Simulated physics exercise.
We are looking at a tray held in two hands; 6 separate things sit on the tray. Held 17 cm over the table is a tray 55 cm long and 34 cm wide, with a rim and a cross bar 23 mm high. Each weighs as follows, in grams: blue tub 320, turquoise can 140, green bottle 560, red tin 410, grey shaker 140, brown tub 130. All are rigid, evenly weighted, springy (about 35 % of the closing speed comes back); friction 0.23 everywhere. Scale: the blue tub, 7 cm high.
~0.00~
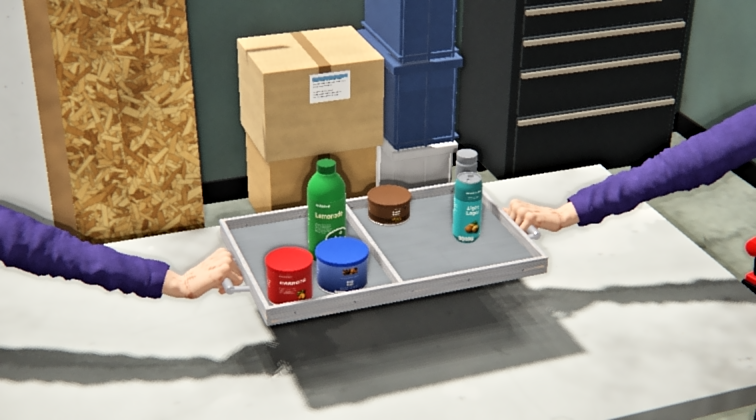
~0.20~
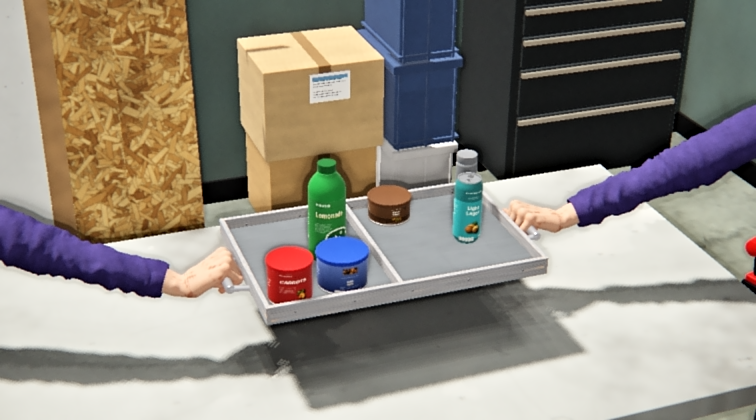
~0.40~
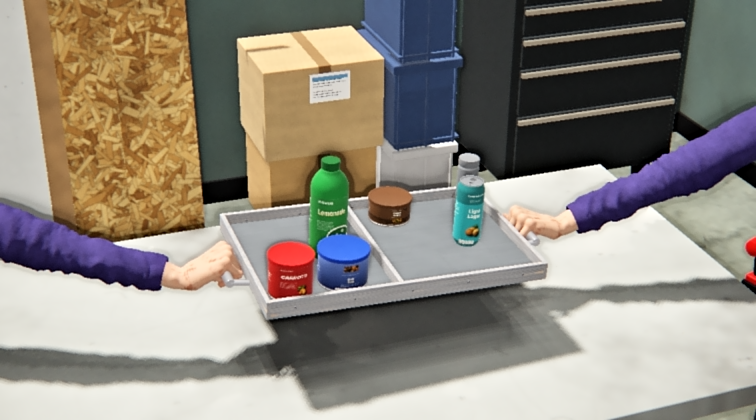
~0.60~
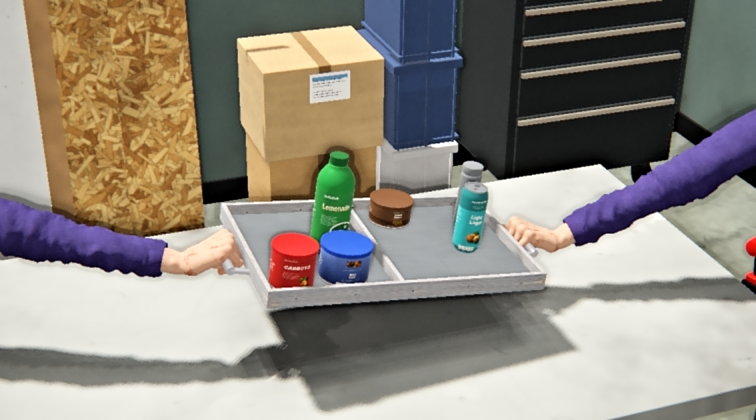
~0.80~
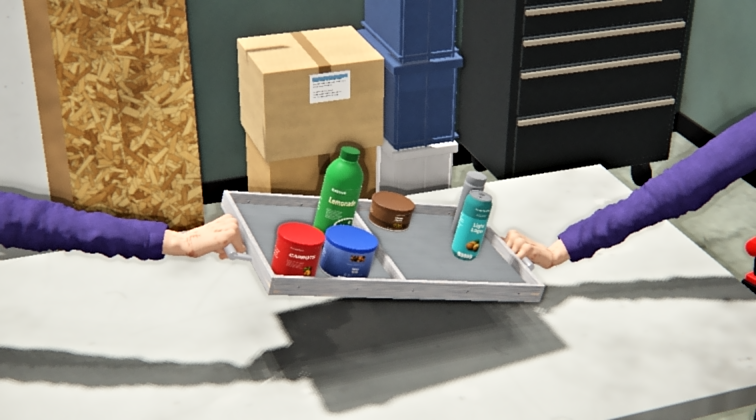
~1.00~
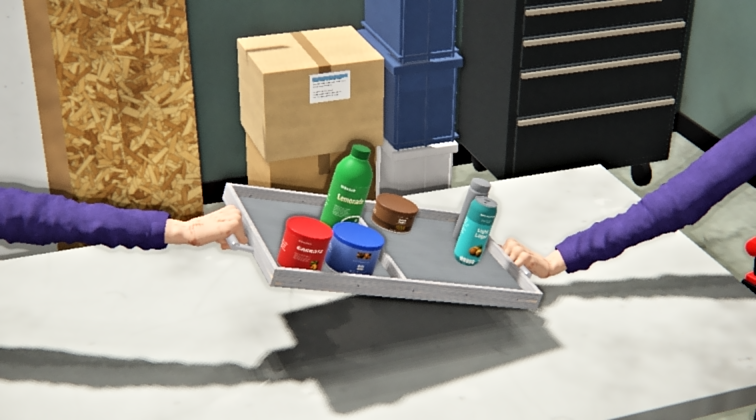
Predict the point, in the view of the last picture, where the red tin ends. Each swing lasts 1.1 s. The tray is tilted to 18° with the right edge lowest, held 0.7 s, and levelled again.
The red tin ends at roughly (319, 274).
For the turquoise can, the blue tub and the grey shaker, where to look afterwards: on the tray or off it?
When everything stops, the turquoise can is out of bounds, the blue tub is still in bounds, and the grey shaker is out of bounds.
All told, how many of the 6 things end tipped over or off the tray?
I count 2.
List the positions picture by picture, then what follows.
In the first frame, tray level; red tin (290, 278); blue tub (342, 266).
In the second frame, tray level; green bottle (327, 209).
In the third frame, tilt 3°, right edge down; brown tub (390, 207); blue tub (343, 264).
In the fourth frame, tilt 7°, right edge down; turquoise can (471, 218); green bottle (334, 203).
In the fifth frame, tilt 13°, right edge down; brown tub (391, 212).
In the sixth frame, tilt 17°, right edge down; red tin (304, 248); blue tub (354, 251).
Around 1.30 s, tilt 18°, right edge down; red tin shifted 5 cm near (329, 248); grey shaker tipped 14° against what carries it; turquoise can tipped 4° against what carries it.
Around 1.70 s, tilt 18°, right edge down; turquoise can and grey shaker now off the tray; red tin shifted 6 cm near (329, 249); brown tub shifted 15 cm.
Around 2.40 s, tilt 11°, right edge down; red tin shifted 6 cm near (324, 259); brown tub shifted 17 cm; green bottle shifted 5 cm.
Finally (3.5 s), off the tray, turquoise can and grey shaker; not toppled but over 5 cm from the start, red tin and brown tub; the other 2 still in place (within 5 cm). Final places as that camera would see them, red tin near (319, 274).
